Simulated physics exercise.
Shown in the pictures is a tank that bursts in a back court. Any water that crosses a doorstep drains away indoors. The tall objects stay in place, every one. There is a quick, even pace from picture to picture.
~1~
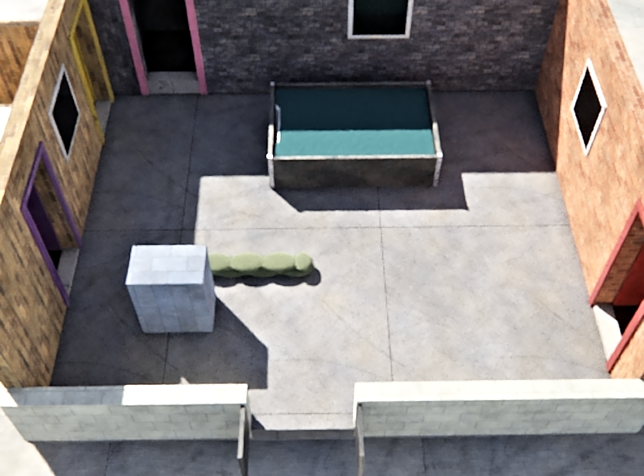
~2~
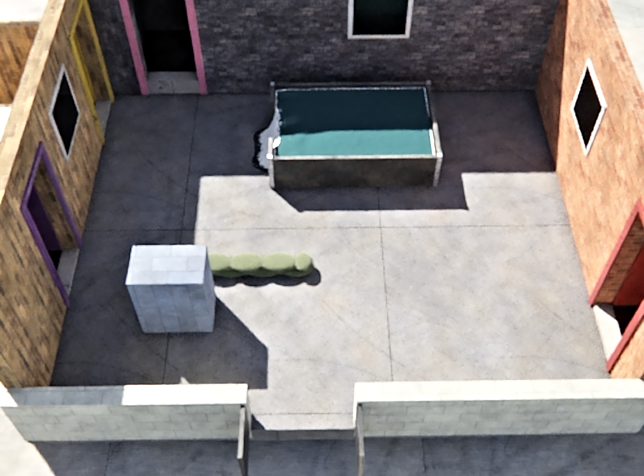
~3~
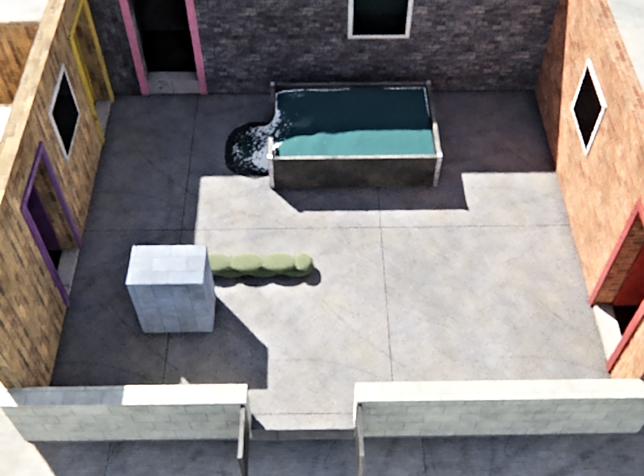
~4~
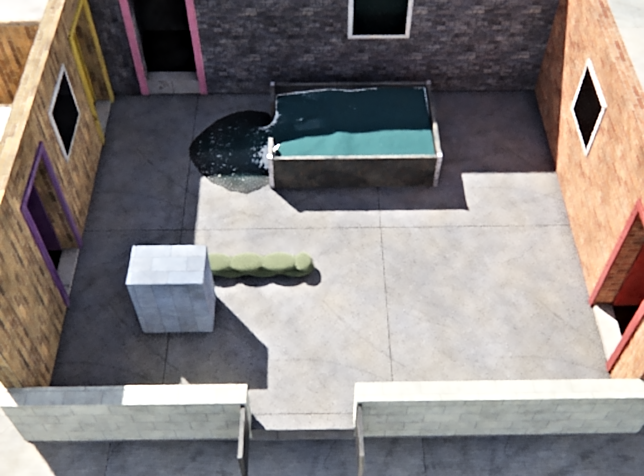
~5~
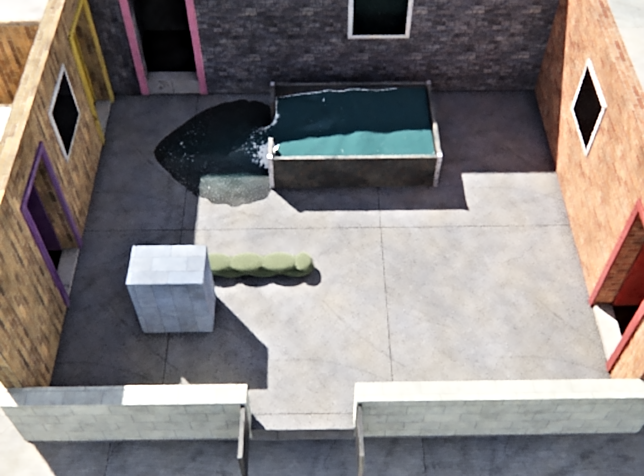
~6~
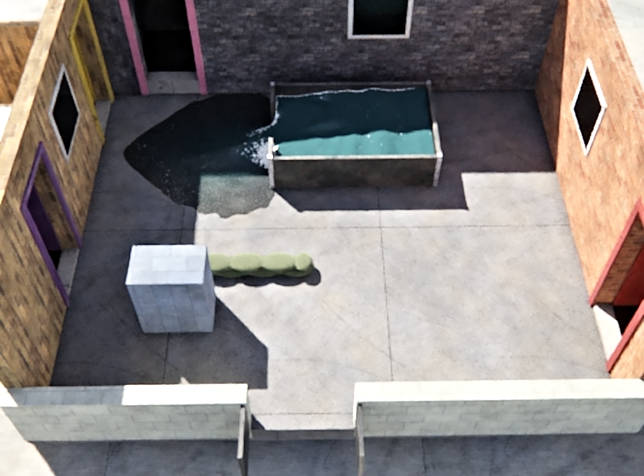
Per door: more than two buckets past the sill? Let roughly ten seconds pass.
Pink door at or under, red door at or under, purple door over, yellow door over.
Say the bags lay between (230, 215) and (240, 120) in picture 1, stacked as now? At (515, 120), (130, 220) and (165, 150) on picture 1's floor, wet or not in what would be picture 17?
Going through them, they'd be left unsoaked, then waterlogged, then waterlogged.
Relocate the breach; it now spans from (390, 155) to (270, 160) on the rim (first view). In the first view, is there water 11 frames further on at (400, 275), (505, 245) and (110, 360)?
Taken in turn they're swamped, unwetted and unwetted.
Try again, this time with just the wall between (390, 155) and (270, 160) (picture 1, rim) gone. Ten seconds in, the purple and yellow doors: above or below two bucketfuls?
Purple overflows; yellow does not overflow.
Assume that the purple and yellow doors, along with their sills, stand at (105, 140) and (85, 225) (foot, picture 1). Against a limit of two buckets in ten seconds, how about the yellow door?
Here the yellow door exceeds it.
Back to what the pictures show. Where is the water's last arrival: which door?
Result: The red one.
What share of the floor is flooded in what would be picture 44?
About 45 percent.
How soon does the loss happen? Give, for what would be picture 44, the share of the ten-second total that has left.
Result, approximate: 80 per cent.
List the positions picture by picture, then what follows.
The first picture shows still water in the tank at (353, 122).
In the second picture, the front is at (266, 168), out from the gap at (275, 141).
In the third picture, the front is at (233, 166), out from the gap at (275, 141).
In the fourth picture, water pours out at (275, 141) and has run to (197, 158).
In the fifth picture, water pours out at (275, 141) and has run to (160, 153).
In the sixth picture, the front is at (130, 156), out from the gap at (275, 140).
A moment on, water covers 20 % of the floor; the pink door wet at the sill, nothing in, the red door not reached, the purple door not reached, the yellow door under two buckets in.
Next, water covers 25 % of the floor; the pink door wet at the sill, nothing in, the red door not reached, the purple door under two buckets in, the yellow door over two buckets in.
Then, water covers 30 % of the floor; the pink door wet at the sill, nothing in, the red door not reached, the purple door under two buckets in, the yellow door far over two buckets in.
Later, water covers 45 % of the floor; the pink door wet at the sill, nothing in, the red door not reached, the purple door over two buckets in, the yellow door far over two buckets in.
In the end, water covers 80 % of the floor; the pink door wet at the sill, nothing in, the red door wet at the sill, nothing in, the purple door over two buckets in, the yellow door far over two buckets in.
